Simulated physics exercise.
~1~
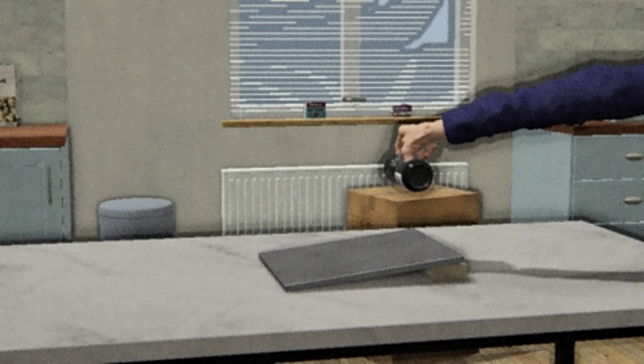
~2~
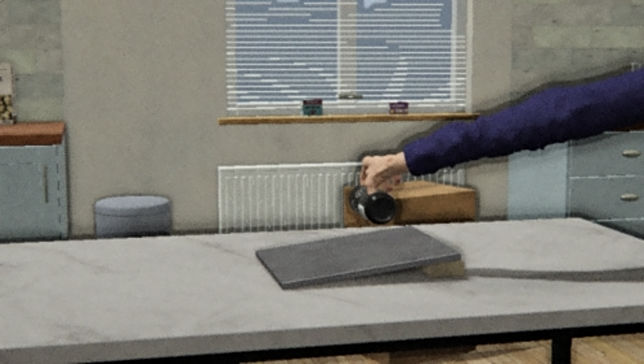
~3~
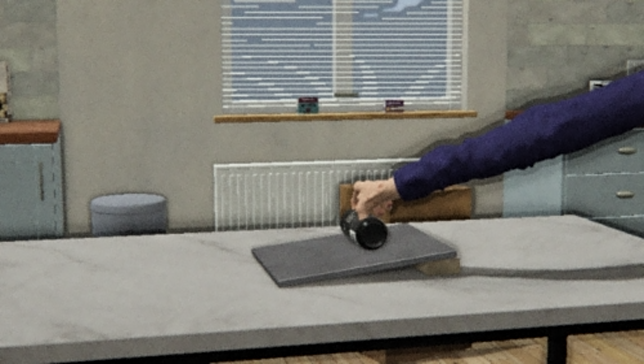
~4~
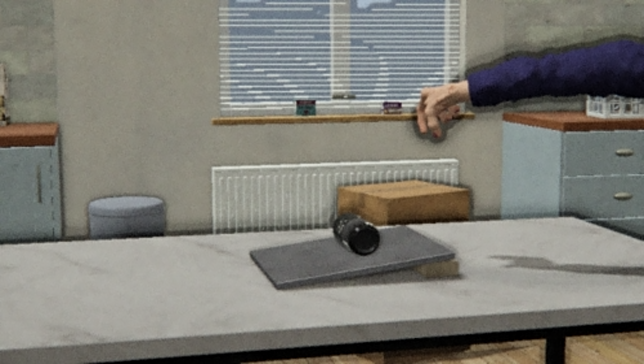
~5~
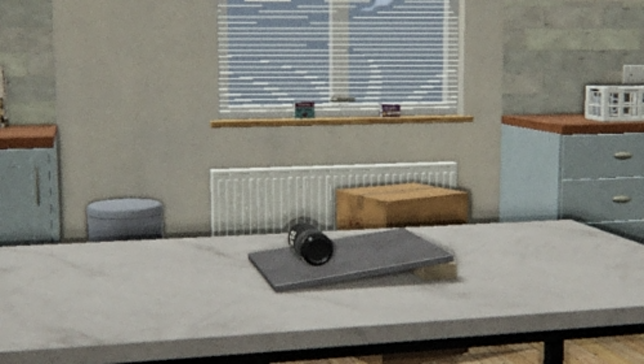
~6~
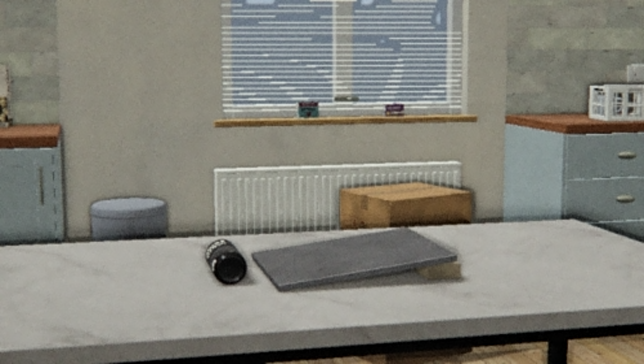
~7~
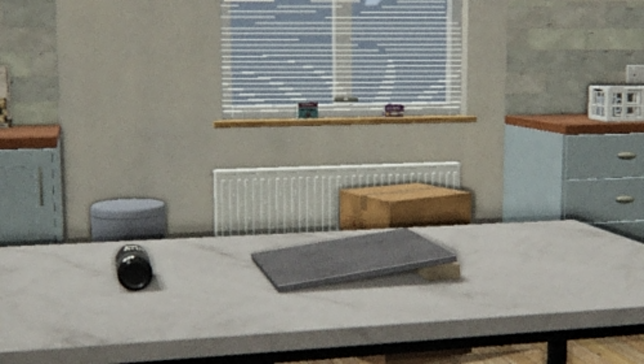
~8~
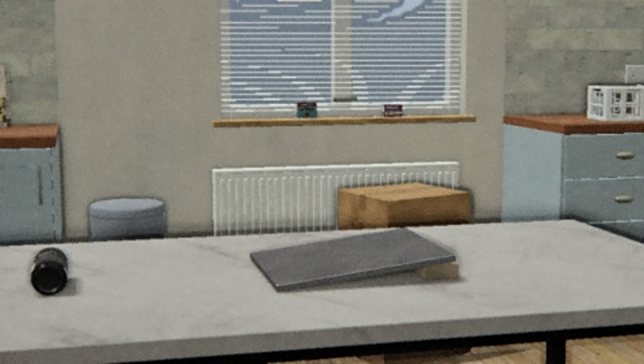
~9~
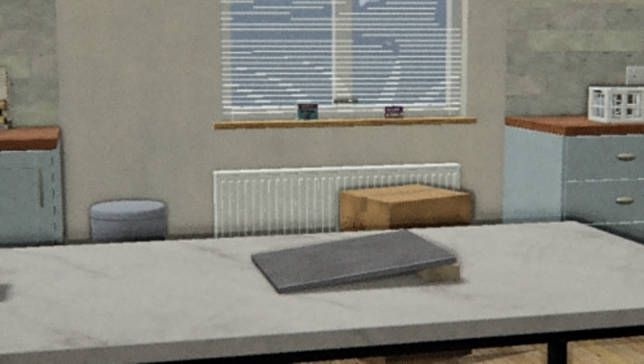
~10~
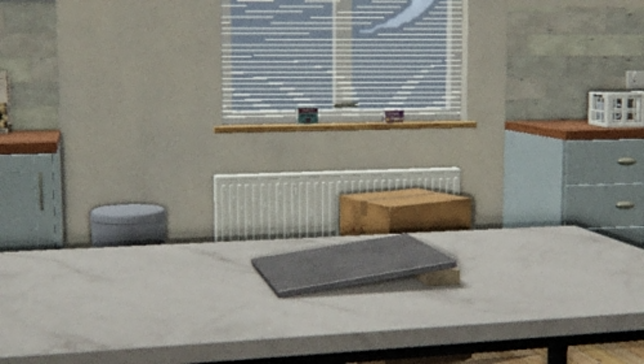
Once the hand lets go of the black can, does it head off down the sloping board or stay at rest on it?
The black can heads down the board. It leaves the lower end and carries on to the left across the tabletop until it is out of view.
